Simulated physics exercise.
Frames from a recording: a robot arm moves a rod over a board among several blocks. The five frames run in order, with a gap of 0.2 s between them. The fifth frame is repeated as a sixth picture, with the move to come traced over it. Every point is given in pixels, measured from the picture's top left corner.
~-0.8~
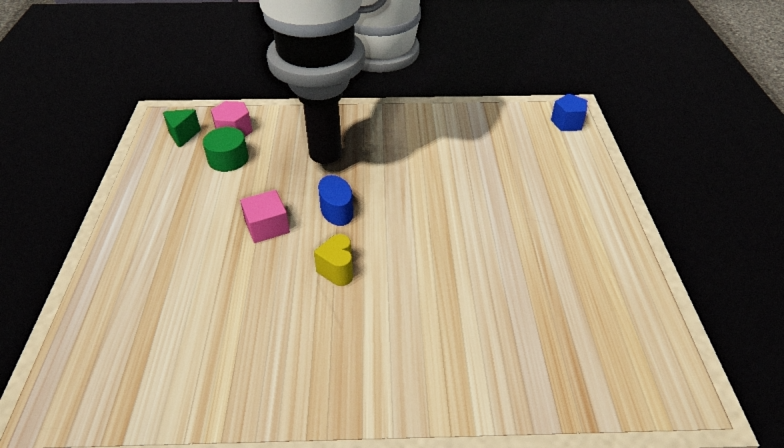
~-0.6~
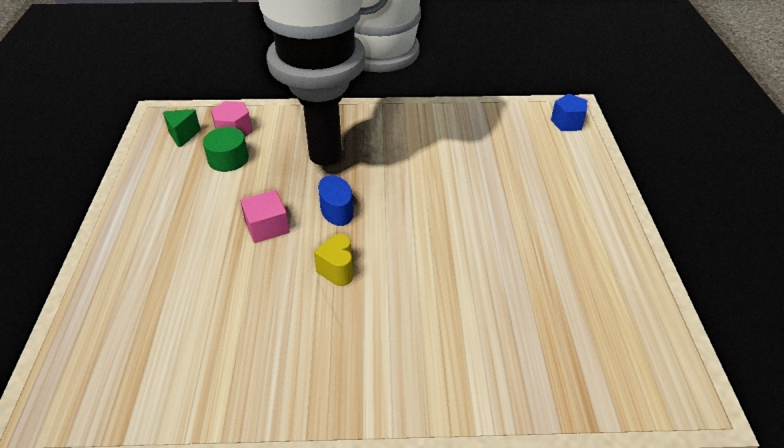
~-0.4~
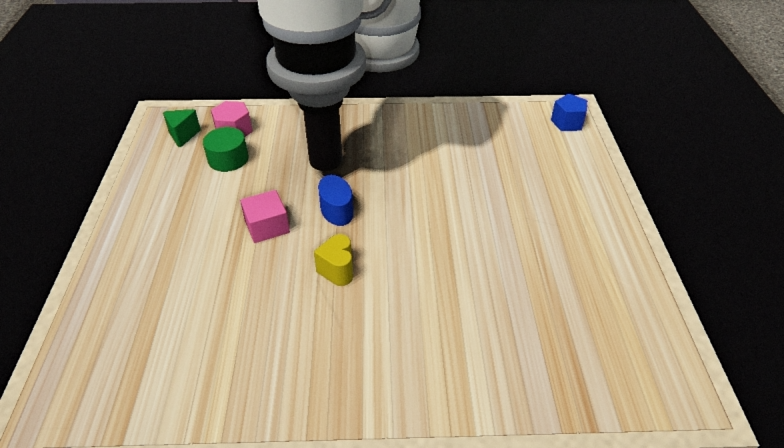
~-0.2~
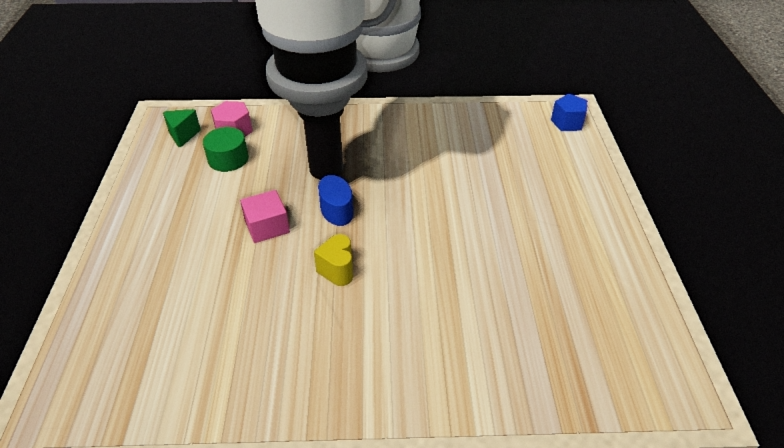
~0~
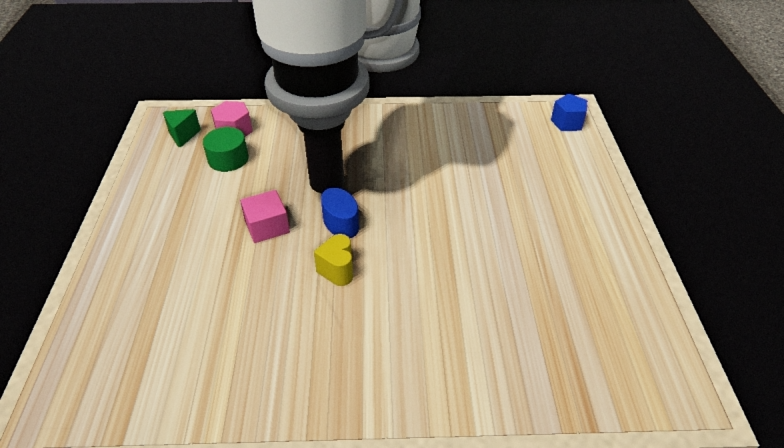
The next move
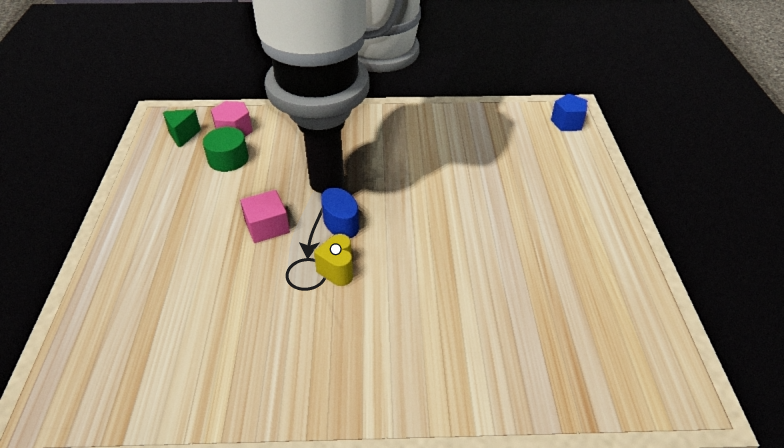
A robot arm's dark rod, reaching down from the top of a pale wooden board seen from a raised, steady viewpoint, slides slowly toward the viewer. Pink and green blocks sit at the upper left, a blue one at the upper right, and a pink block, blue oval and yellow heart nearer the middle. The rod meets the oval and nudges it slightly toward the heart.
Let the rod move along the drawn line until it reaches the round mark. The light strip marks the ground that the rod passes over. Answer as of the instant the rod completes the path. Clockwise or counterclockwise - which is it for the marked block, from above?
It swings round clockwise.
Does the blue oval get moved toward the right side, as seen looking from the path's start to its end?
Final answer: No.
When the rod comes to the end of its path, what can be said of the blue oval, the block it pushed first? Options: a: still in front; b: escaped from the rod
(b)
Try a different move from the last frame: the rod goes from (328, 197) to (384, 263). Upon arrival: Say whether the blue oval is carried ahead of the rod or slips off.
Held in front.
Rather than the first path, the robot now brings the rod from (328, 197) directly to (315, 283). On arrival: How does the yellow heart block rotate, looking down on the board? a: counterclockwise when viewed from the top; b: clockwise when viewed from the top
The correct letter is b.
Path on the board, from (328, 197) through (312, 232) to (307, 274); the dot is on the yellow heart block.
What follows on the original path. One third of the way, rod at (316, 206); blue oval at (344, 219), turned 45° anticlockwise.
Two thirds of the way, rod at (307, 232); yellow heart block at (340, 255), turned 30° clockwise; blue oval at (347, 227), turned 90° anticlockwise.
At the end, rod at (305, 260); pink square block in place; yellow heart block at (343, 257), turned 35° clockwise; blue oval at (348, 228), turned 100° anticlockwise.
